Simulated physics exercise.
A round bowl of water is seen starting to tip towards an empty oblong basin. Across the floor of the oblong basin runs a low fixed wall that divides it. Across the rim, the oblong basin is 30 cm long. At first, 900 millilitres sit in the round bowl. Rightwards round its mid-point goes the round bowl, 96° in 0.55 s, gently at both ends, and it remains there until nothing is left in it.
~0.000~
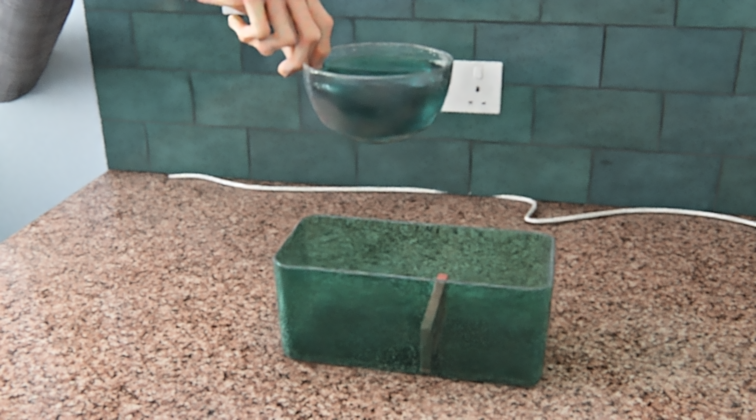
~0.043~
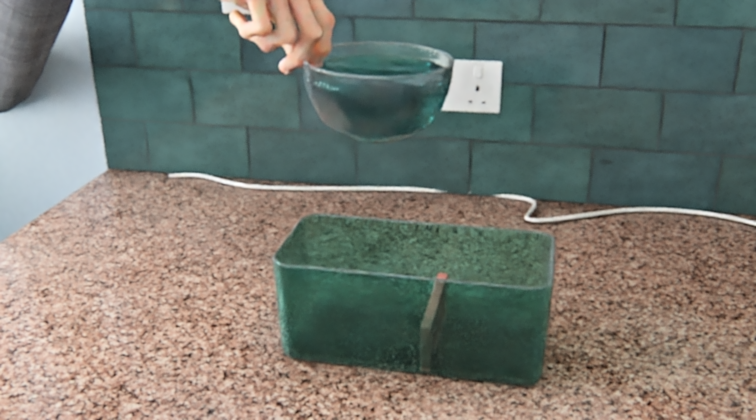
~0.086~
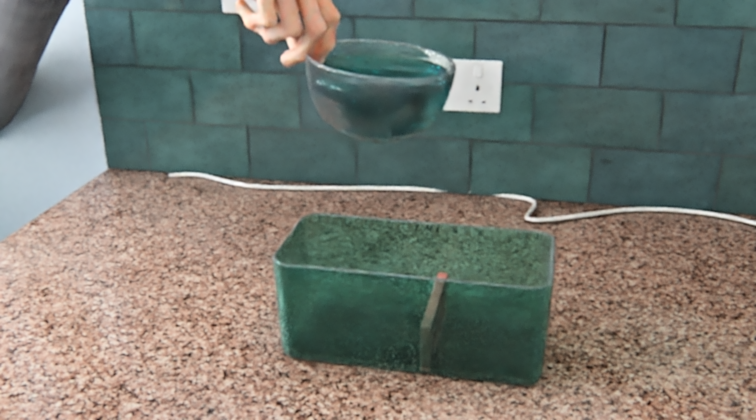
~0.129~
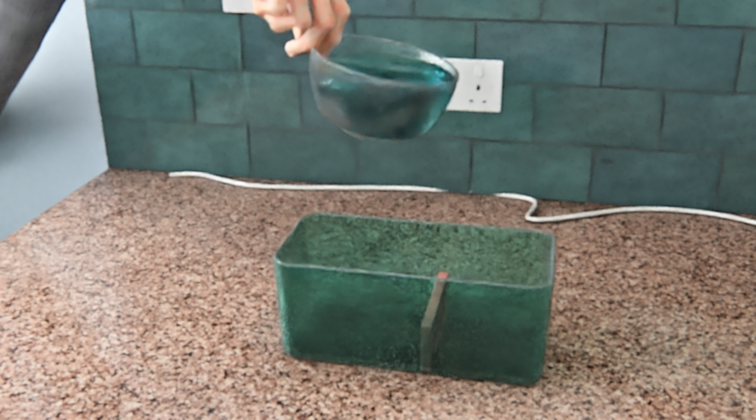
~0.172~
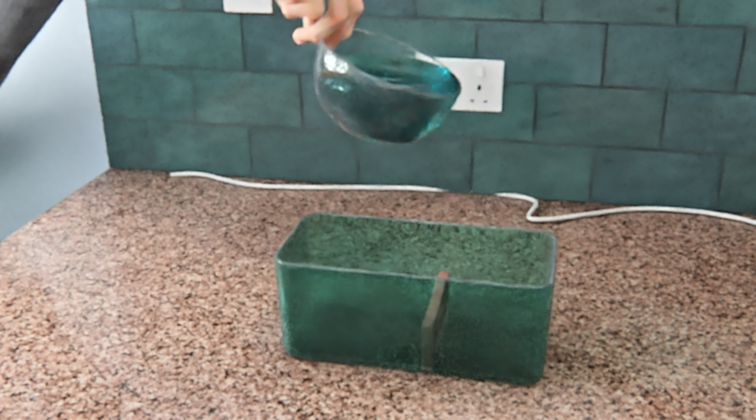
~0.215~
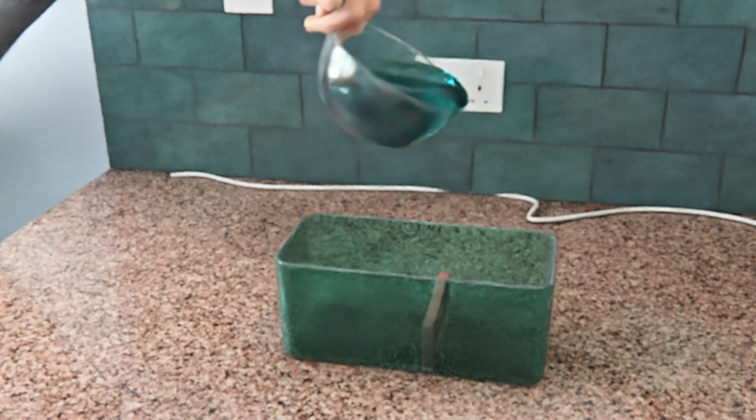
We see a hand holding a clear round bowl of liquid above a green oblong basin on a speckled countertop; the bowl stays nearly level at first, then the hand tilts it rightwards, bringing the liquid to its lowered rim.
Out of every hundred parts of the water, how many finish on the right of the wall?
About 79 in every hundred.
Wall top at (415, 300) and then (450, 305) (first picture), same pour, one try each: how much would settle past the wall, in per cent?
Result: 75 per cent, then 75 per cent.
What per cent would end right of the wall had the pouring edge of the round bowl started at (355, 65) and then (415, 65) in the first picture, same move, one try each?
Respectively 25 and 70 %.
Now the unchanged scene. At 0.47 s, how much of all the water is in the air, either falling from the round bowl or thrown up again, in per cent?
Near 56 per cent at that time.
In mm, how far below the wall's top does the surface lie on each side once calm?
Left roughly 54 mm; right roughly 12 mm.
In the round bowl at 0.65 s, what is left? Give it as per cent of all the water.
Close to 3 in a hundred.
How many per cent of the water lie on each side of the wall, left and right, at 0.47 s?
About 0 left, 20 right.
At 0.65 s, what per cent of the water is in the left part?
Reading: Approx. 5 per cent.
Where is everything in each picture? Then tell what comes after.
In the first frame, tilt 0°; pouring edge (451, 64); surface from (311, 67) to (449, 73); the oblong basin's rim runs from (289, 239) to (553, 262); the wall's top is at (435, 300).
In the second frame, tilt 1°; pouring edge (452, 65); surface from (312, 65) to (450, 73).
In the third frame, tilt 6°; pouring edge (454, 71); surface from (314, 62) to (452, 75).
In the fourth frame, tilt 12°; pouring edge (457, 79); surface from (317, 60) to (455, 78).
In the fifth frame, tilt 21°; pouring edge (460, 92); surface from (322, 61) to (461, 85); 1 per cent is over the edge.
In the sixth frame, tilt 32°; pouring edge (459, 107); surface from (325, 65) to (459, 96); 5 per cent is over the edge.
By 0.47 s the tilt is 91° and 23 per cent is still to pour, 0 is left of the wall and 21 right of it.
By 0.65 s the tilt is 96° and 3 per cent is still to pour, 5 is left of the wall and 78 right of it.
By 0.84 s the tilt is 96° and 0 per cent is still to pour, 9 is left of the wall and 80 right of it.
By 1.05 s the tilt is 96° and 0 per cent is still to pour, 12 is left of the wall and 79 right of it.
At rest 12 per cent lies left of the wall, 79 right of it and 9 outside.
